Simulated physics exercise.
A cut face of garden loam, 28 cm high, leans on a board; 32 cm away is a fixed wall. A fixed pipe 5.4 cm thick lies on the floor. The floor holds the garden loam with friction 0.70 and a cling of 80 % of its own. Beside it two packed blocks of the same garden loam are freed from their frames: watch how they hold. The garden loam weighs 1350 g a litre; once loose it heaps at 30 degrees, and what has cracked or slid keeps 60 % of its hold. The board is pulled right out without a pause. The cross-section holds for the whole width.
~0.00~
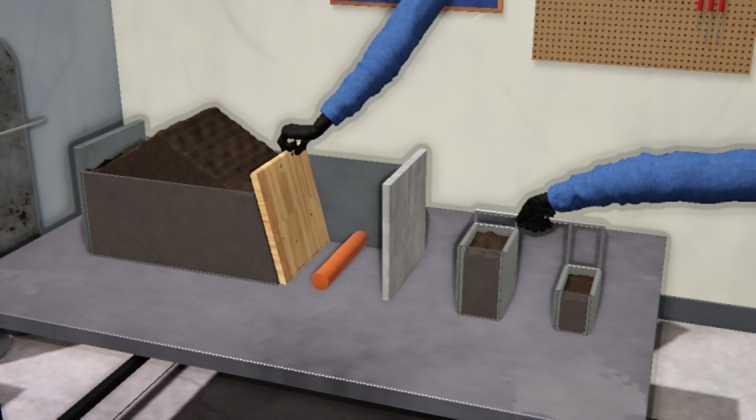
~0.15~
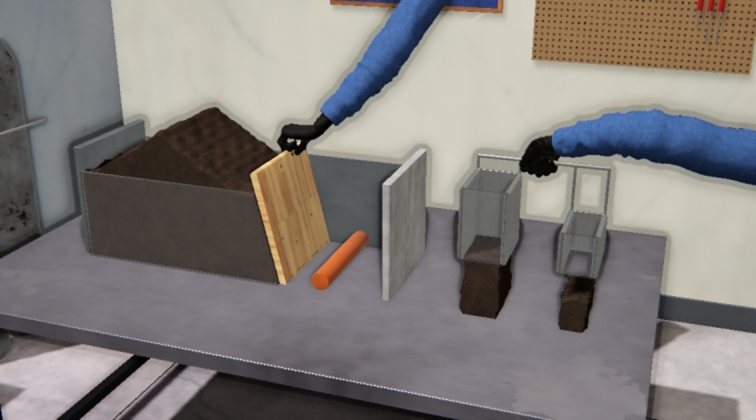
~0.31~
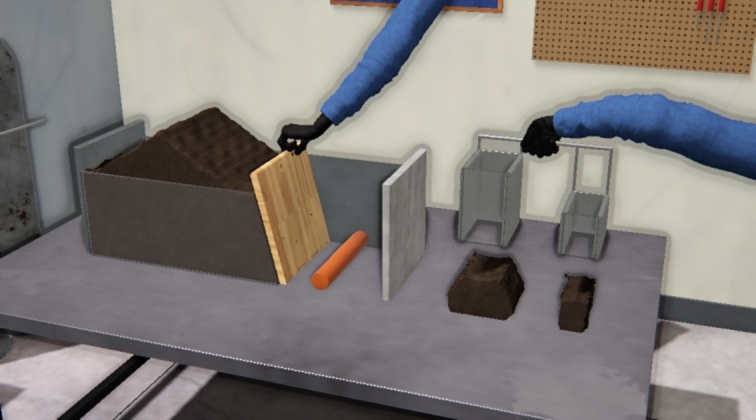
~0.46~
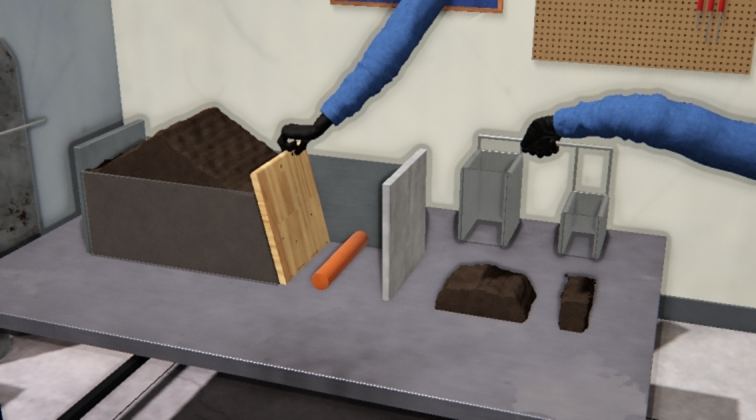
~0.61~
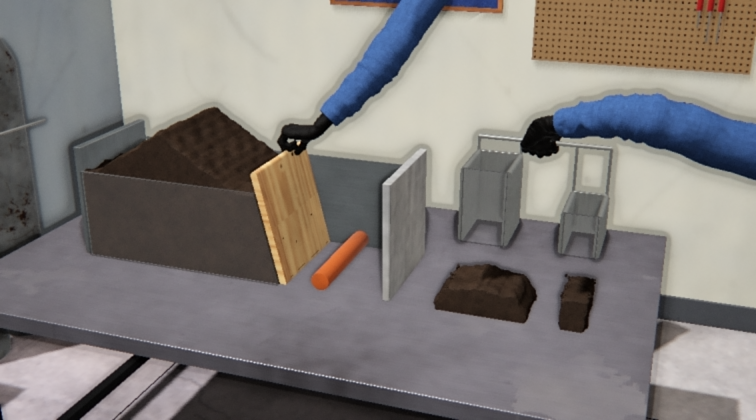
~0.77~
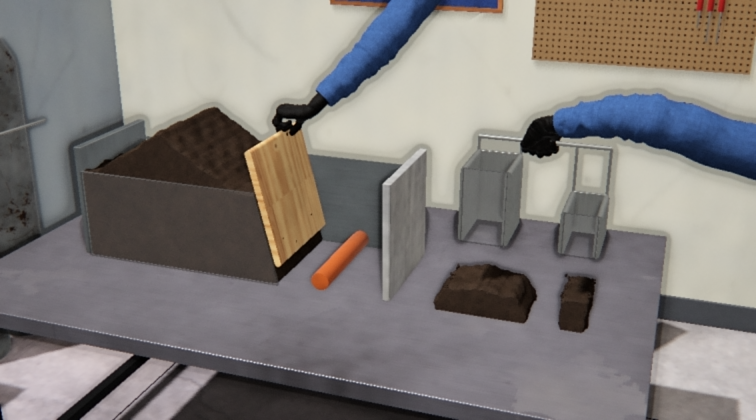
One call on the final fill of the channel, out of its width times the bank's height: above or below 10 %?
Expect above 10 %.
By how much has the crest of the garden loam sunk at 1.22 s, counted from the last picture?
Some 1.5 cm.
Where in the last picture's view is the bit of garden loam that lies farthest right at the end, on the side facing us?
At about (314, 257).
By 0.98 s, the face still stands, with nothing on top of the pipe; the channel is 0 % full.
By 1.22 s, the face still stands, with nothing on top of the pipe; the channel is 1 % full.
By 1.47 s, the fallen stuff reaches 29 % of the way across, with nothing on top of the pipe; the channel is 13 % full.
By 1.72 s, the fallen stuff reaches 36 % of the way across, with 6 mm on top of the pipe; the channel is 16 % full.
By 1.92 s, at the end, the fallen stuff reaches 36 % of the way across, with 6 mm on top of the pipe; the channel is 16 % full.
